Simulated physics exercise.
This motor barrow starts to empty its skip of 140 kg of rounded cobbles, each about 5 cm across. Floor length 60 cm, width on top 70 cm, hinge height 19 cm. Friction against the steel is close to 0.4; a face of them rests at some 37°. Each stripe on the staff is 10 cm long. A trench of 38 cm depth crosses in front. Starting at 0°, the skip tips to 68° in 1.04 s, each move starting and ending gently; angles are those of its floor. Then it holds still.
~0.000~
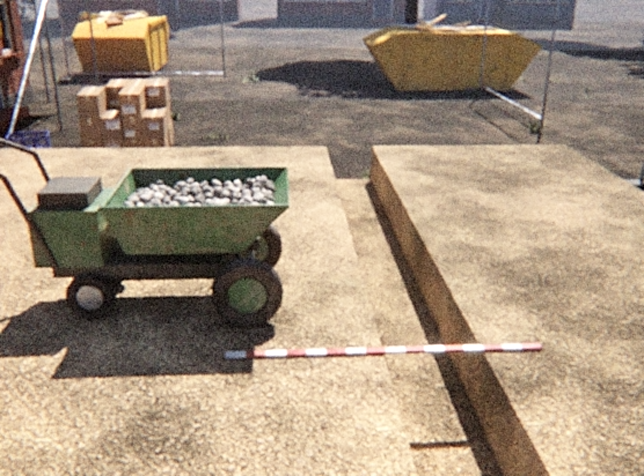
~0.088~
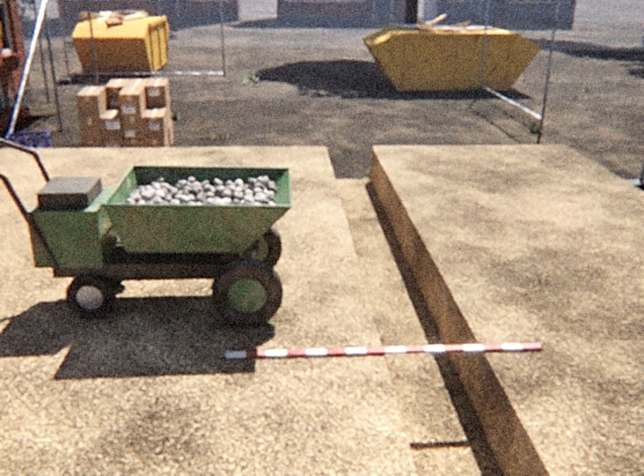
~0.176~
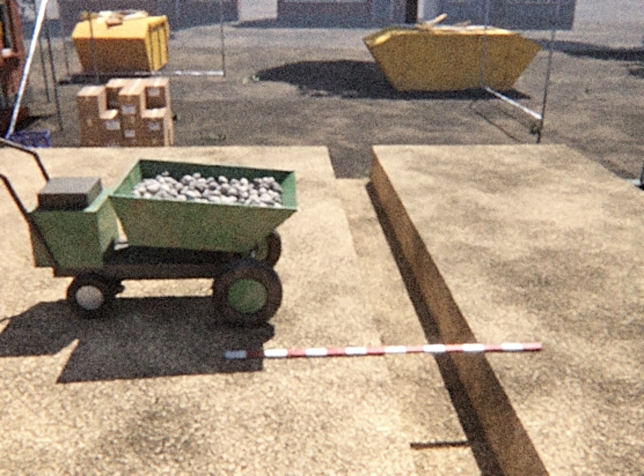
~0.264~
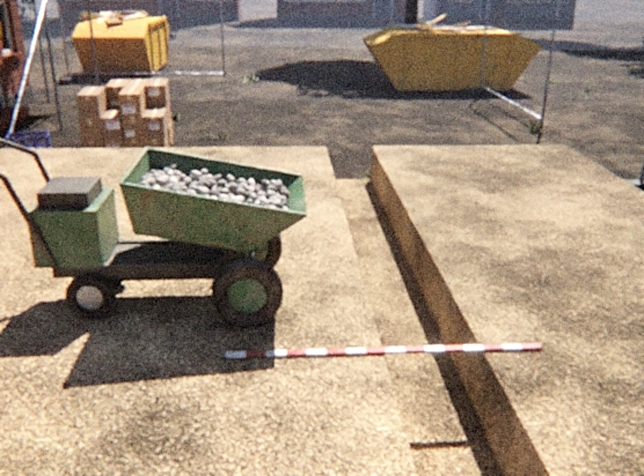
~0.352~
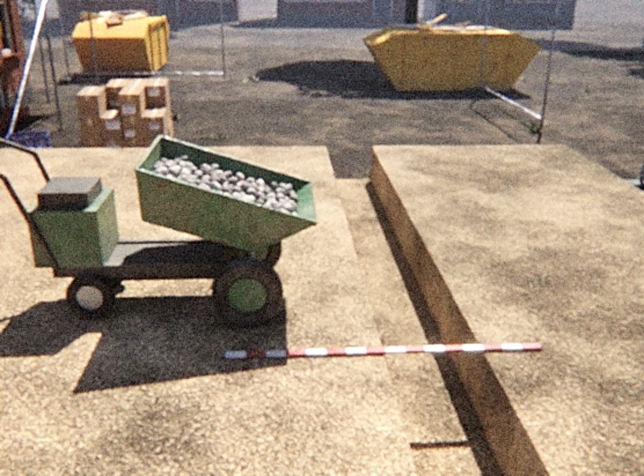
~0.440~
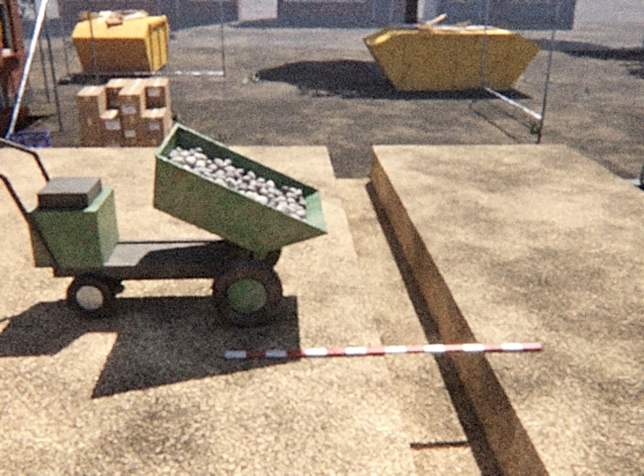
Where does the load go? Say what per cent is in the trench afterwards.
Roughly 93 per cent ends in the trench.
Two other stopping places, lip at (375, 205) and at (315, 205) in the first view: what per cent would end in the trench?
First some 60, then 100 per cent.
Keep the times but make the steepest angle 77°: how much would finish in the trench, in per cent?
Then about 75 per cent.
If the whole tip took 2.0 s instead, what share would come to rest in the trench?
In that case some 90 per cent.
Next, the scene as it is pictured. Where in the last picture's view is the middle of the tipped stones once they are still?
Their middle is at about (407, 340).
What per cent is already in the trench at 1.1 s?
Some 25 per cent.
After 0.8 s the floor is at 57°; 100 % in the skip; the foremost stones are at (343, 257).
After 1.1 s the floor is at 68°; 64 % in the skip, 9 % short of the trench, 26 % in the trench; the foremost stones are at (415, 336).
After 1.5 s the floor is at 68°; 21 % in the skip, 10 % short of the trench, 68 % in the trench; the foremost stones are at (445, 340).
After 3.4 s the floor is at 68°; 0 % in the skip, 7 % short of the trench, 93 % in the trench; the foremost stones are at (440, 332).
